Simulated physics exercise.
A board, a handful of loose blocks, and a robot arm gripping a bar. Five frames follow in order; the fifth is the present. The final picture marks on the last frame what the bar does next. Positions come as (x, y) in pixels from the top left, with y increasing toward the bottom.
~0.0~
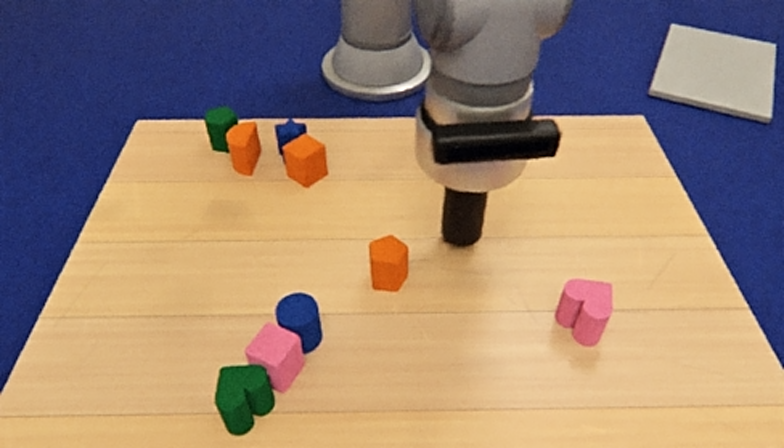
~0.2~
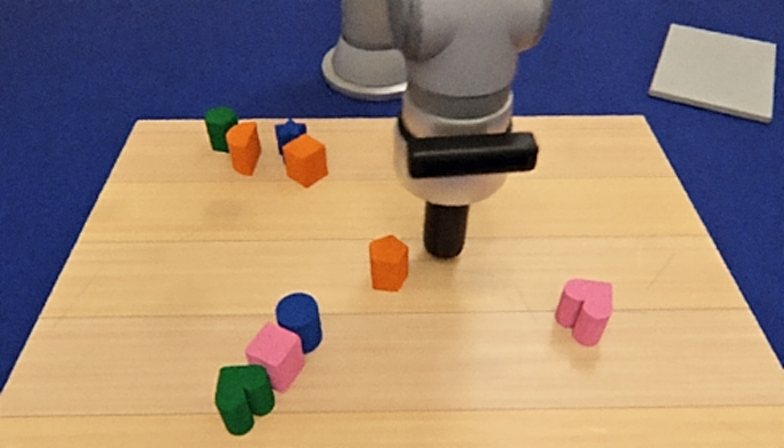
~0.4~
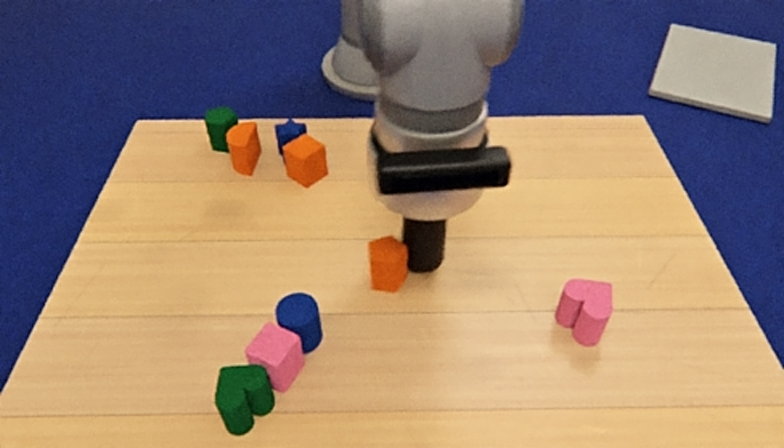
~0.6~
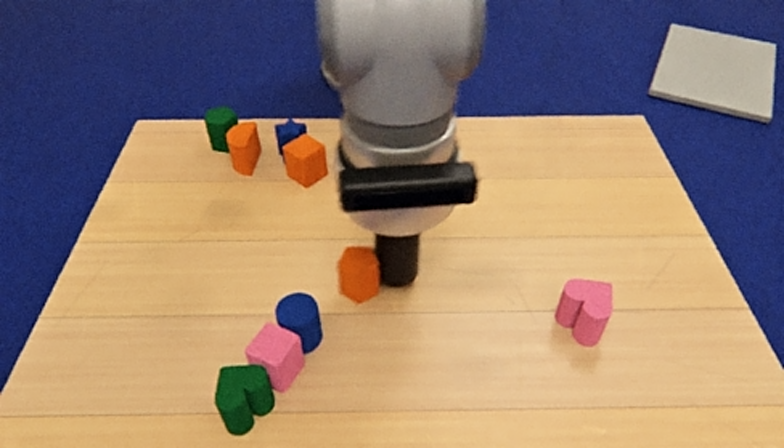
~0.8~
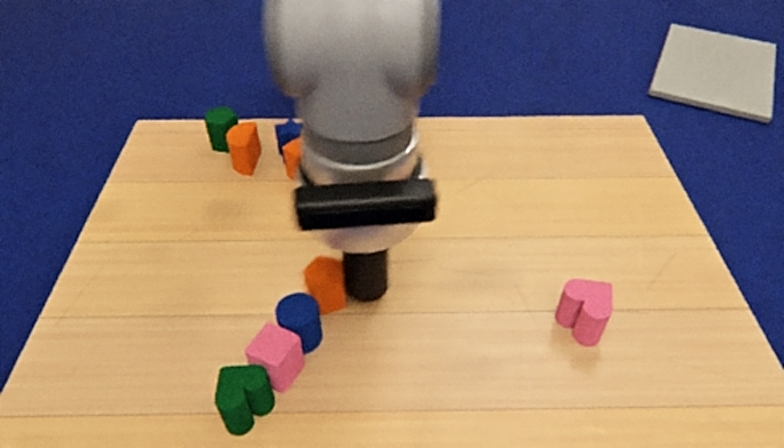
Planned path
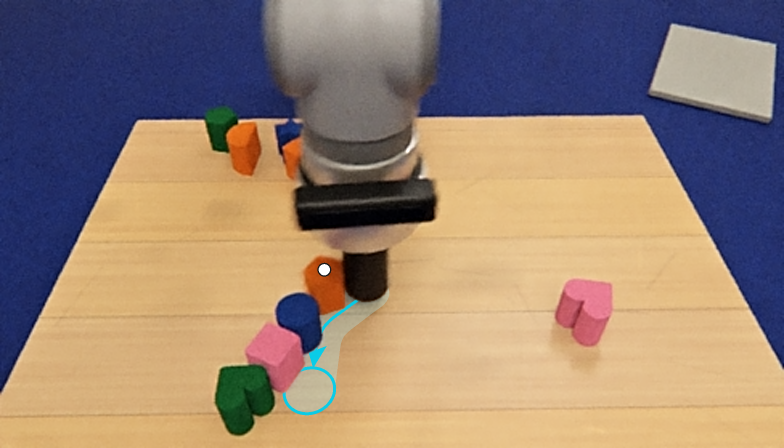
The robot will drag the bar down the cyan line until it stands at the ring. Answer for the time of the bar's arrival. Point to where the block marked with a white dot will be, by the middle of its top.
I think it will end close to (288, 278).
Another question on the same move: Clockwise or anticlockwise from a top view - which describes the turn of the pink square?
Twists anticlockwise.
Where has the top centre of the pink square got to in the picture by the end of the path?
In the picture, it is at (246, 366).
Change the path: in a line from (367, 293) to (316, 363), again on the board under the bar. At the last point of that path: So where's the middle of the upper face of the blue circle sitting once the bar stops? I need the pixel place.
Its top middle will sit at (272, 317).
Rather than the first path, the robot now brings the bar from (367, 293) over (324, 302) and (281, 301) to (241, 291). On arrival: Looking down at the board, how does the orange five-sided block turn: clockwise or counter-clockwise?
From overhead, anticlockwise.
The drawn path runs from (367, 293) by way of (335, 316) and (316, 349) to (309, 390); the dot is on the orange five-sided block.
On the path given first. One third of the way, bar (332, 310); blue circle (291, 312); orange five-sided block (291, 277), turned 25° clockwise.
Two thirds of the way, bar (314, 343); green heart (223, 405); pink square (246, 366), turned 25° anticlockwise; blue circle (263, 328); orange five-sided block (288, 278), turned 35° clockwise.
At the end, bar (308, 382); green heart (223, 405); pink square (246, 366), turned 25° anticlockwise; blue circle (262, 328); orange five-sided block (288, 278), turned 35° clockwise.
